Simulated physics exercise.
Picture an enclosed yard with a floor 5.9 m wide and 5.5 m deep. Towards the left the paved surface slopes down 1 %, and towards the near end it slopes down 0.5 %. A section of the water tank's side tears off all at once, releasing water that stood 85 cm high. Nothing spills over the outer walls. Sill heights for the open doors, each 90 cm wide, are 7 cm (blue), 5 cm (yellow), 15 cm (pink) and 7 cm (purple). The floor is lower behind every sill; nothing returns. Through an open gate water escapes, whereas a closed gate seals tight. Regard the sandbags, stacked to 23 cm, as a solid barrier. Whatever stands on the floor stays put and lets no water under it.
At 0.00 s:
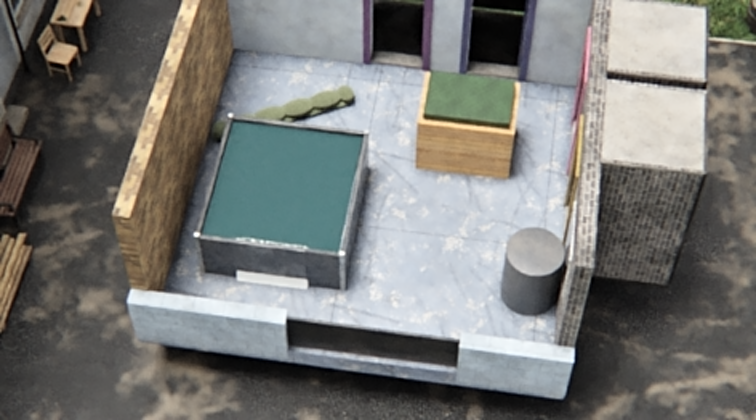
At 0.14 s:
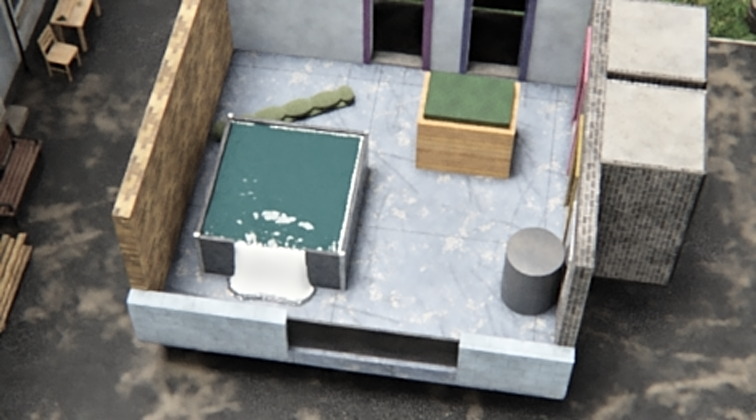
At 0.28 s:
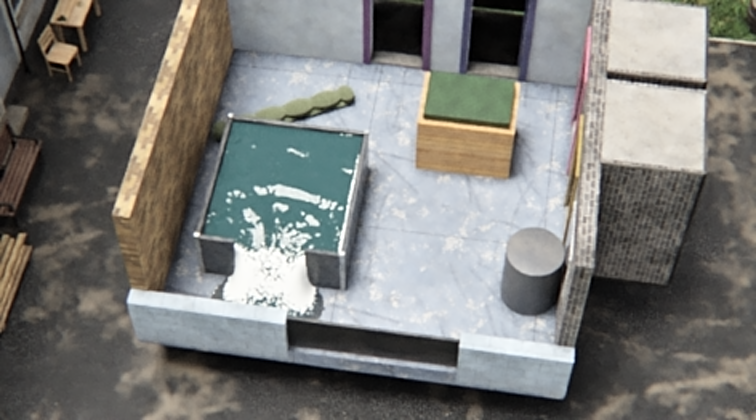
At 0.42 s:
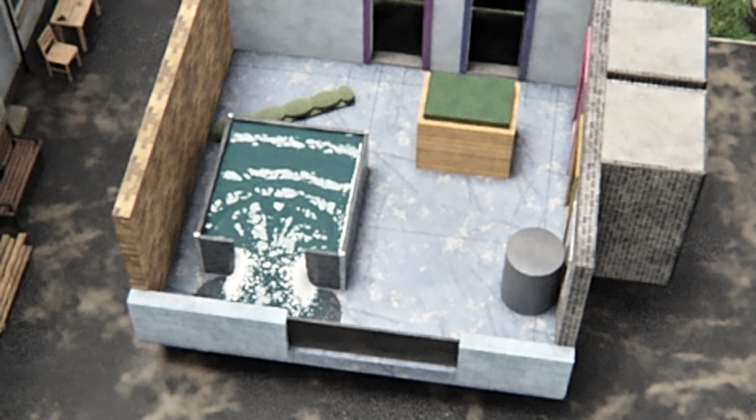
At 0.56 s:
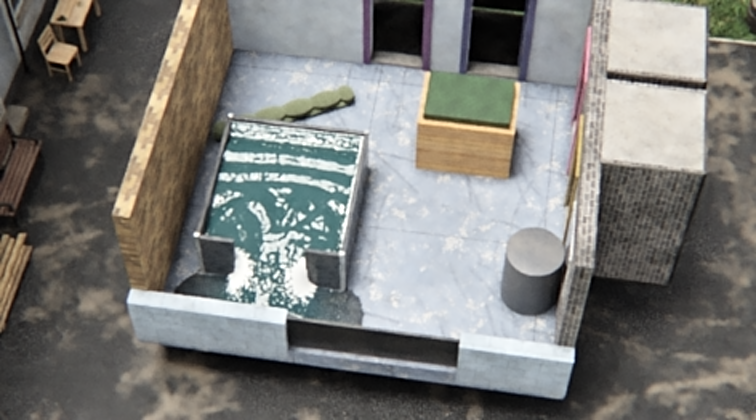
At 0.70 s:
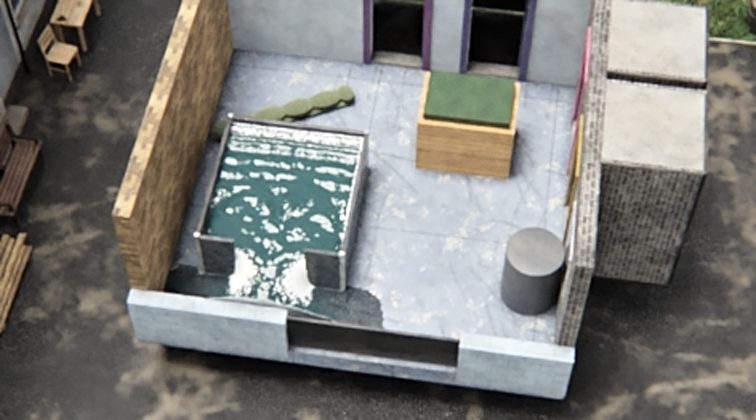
In the video, water bursts from the front side of a square tank in a walled yard, churning white across its surface, then spreads over the pale floor along the near wall, leaving a dark wet patch widening left and right.
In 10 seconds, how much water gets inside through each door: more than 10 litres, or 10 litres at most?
After that time: The blue door, more than 10 litres; the yellow door, more than 10 litres; the pink door, 10 litres at most; the purple door, more than 10 litres.
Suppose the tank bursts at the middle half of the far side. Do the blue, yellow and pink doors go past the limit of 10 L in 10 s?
Then: Blue above, yellow past it, pink past it.
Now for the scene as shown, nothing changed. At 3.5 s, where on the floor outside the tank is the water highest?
Pixel (208, 141), about.
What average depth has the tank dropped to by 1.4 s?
I'd put the mean depth near 59 centimetres.
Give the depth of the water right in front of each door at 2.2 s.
Depth readings (cm): Blue = 0; yellow = 2; pink = 0; purple = 0.
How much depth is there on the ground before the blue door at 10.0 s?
About 11.0 cm deep.
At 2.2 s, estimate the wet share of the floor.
Near 50 per cent is wet.
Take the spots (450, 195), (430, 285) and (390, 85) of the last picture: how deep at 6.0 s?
Spot by spot: Some 13, 8, then 9 cm.
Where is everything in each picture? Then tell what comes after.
The first picture shows the water tank at (284, 186) is whole and still, 85 cm deep.
In the second picture, the front is at (308, 296), 0.6 m from the gap at (272, 266); 0.3 m2 of floor is under water; 85 cm left at the back of the water tank.
In the third picture, the front is at a hidden place, 1.0 m from the gap at (272, 268); 1.1 m2 of floor is under water; 85 cm left at the back of the water tank.
In the fourth picture, the front is at a hidden place, 1.3 m from the gap at (272, 268); 1.7 m2 of floor is under water; 85 cm left at the back of the water tank.
In the fifth picture, water pours out at (272, 268) and has run 1.7 m, to a hidden place; typically 16 cm deep outside, 79 cm at the water tank's back.
In the sixth picture, the front is at a hidden place, 2.1 m from the gap at (272, 268); 2.7 m2 of floor is under water; 72 cm left at the back of the water tank.
After 1.4 s water covers 30 % of the floor and is deepest (70 cm) near (168, 320); blue door not reached, yellow door not reached, pink door not reached, purple door not reached.
After 2.2 s water covers 50 % of the floor and is deepest (60 cm) near (168, 320); blue door not reached, yellow door 2 cm at the sill, 0 L in, pink door not reached, purple door not reached.
After 3.5 s water covers 75 % of the floor and is deepest (47 cm) near (208, 141); blue door not reached, yellow door 8 cm at the sill, 14 L in, pink door 10 cm at the sill, 0 L in, purple door 2 cm at the sill, 0 L in.
After 6.0 s water covers 95 % of the floor and is deepest (34 cm) near (205, 150); blue door 11 cm at the sill, 12 L in, yellow door 7 cm at the sill, 36 L in, pink door 11 cm at the sill, 0 L in, purple door 10 cm at the sill, 1 L in.
After 10.0 s water covers 95 % of the floor and is deepest (25 cm) near (229, 144); blue door 11 cm at the sill, 68 L in, yellow door 11 cm at the sill, 87 L in, pink door 9 cm at the sill, 2 L in, purple door 11 cm at the sill, 90 L in.
